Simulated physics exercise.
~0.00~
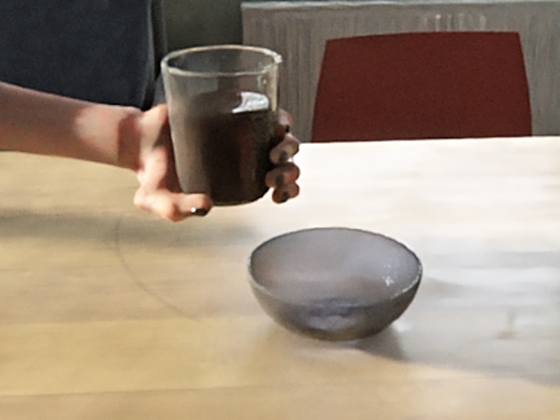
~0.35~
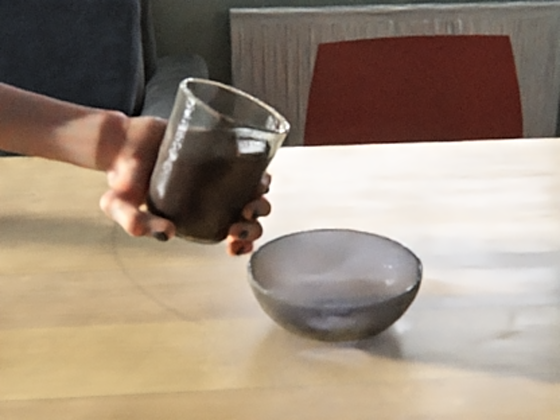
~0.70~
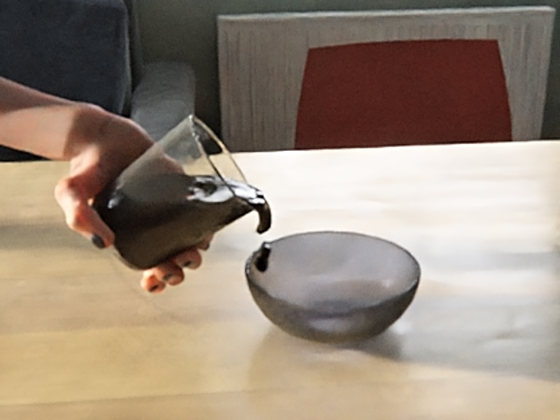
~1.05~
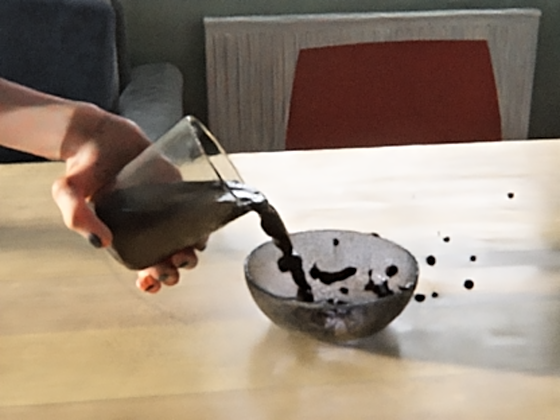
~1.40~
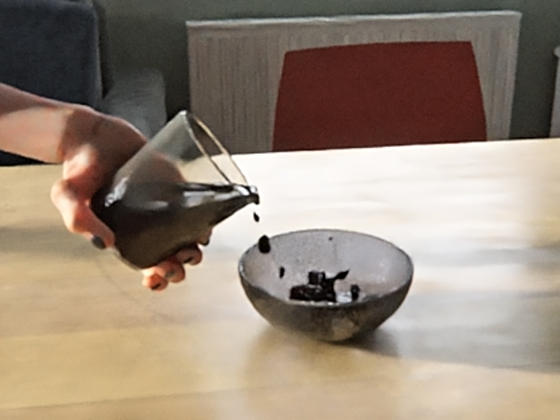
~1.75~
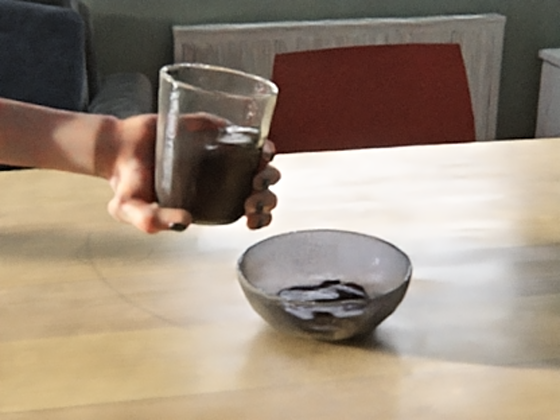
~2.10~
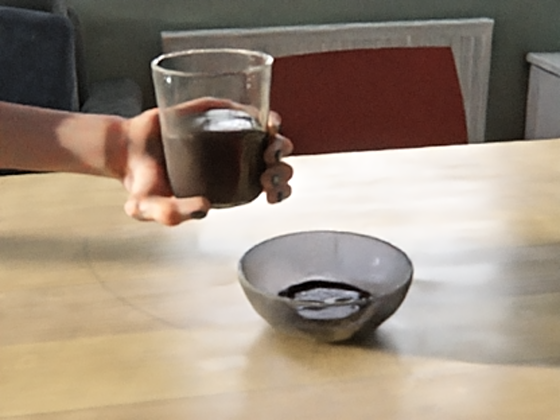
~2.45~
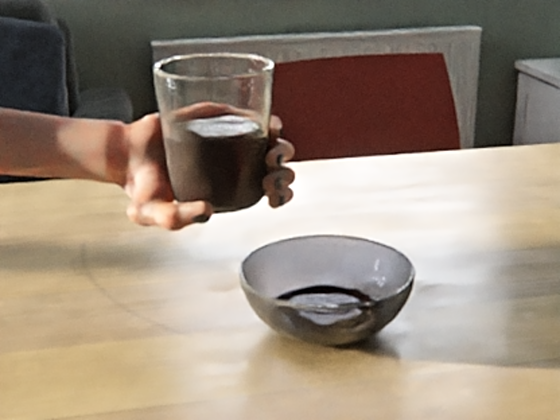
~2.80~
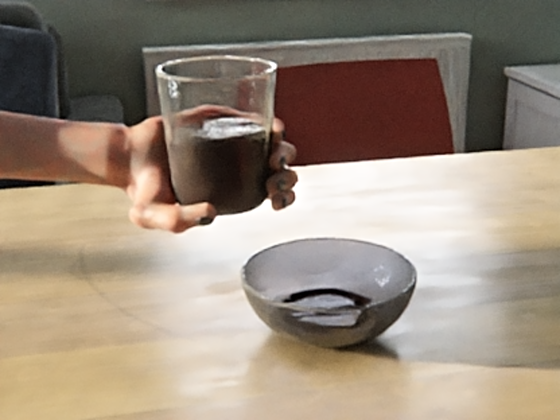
Hand tilting a glass of dark coffee rightward, splashing some into a bowl, then righting it, leaving a shallow dark pool.
